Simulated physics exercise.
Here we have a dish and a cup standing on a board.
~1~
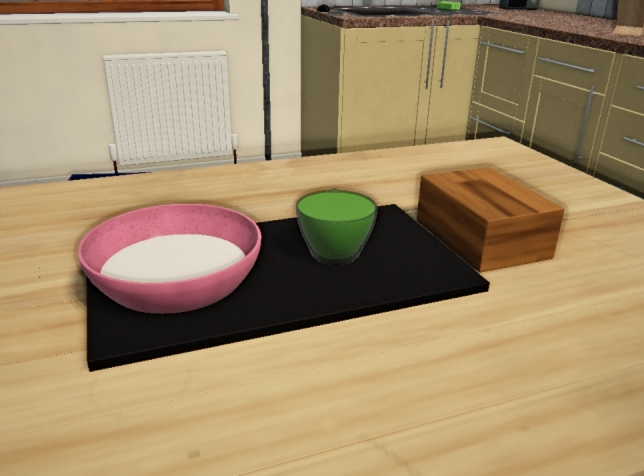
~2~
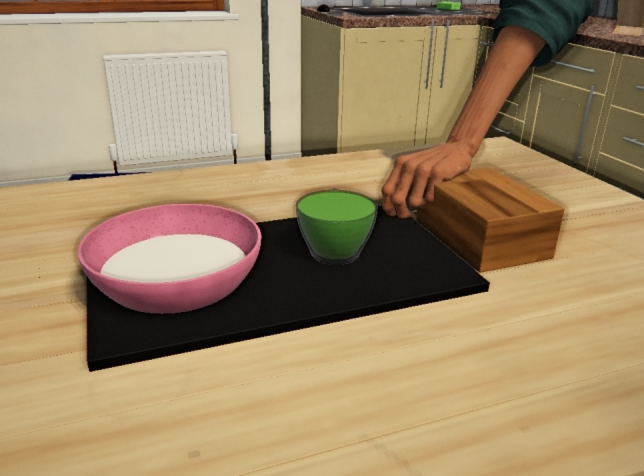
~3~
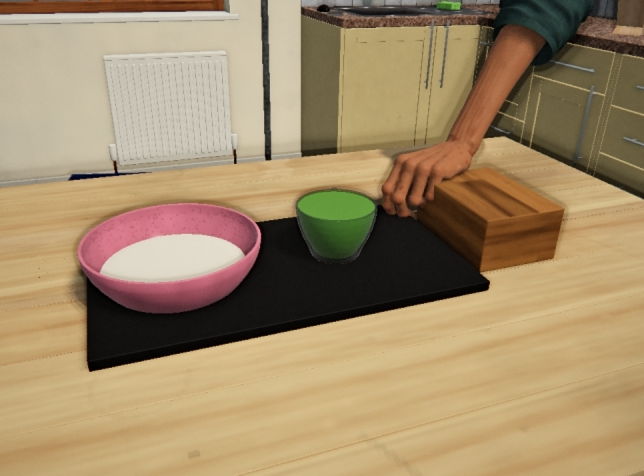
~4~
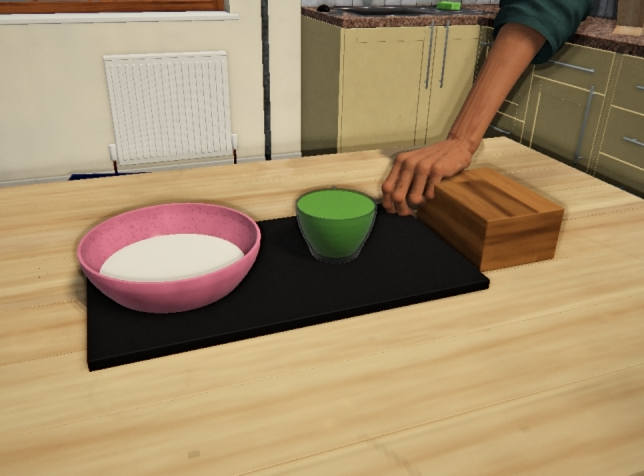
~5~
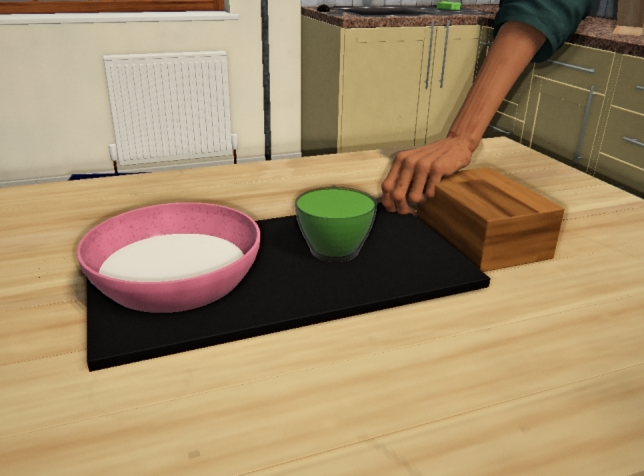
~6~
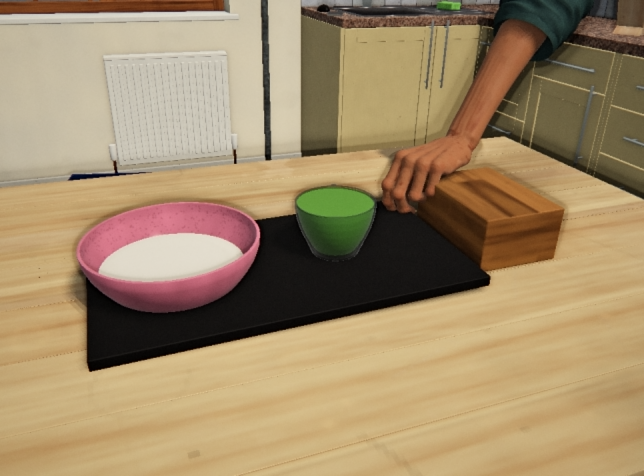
In a kitchen, a pink dish of white liquid and a green-filled cup stand on a black board beside a wooden block; a hand reaches in from the right, grips the board's far end and barely raises it.
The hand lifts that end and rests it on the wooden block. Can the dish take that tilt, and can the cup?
The dish holds; the cup loses some.
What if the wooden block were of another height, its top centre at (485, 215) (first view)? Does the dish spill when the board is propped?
My call: Copes.
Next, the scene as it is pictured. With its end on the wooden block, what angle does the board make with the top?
At 10° or so.
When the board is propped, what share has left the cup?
Near 12 in a hundred.
Next, the board slopes by about 6°; dish, its rim is dry; cup, its rim is dry.
After that, the board slopes by about 12°; dish, its rim is dry; cup, it has slopped over.
Finally, the board slopes by about 10°, resting on the wooden block; dish, its rim is dry; cup, it has slopped over.
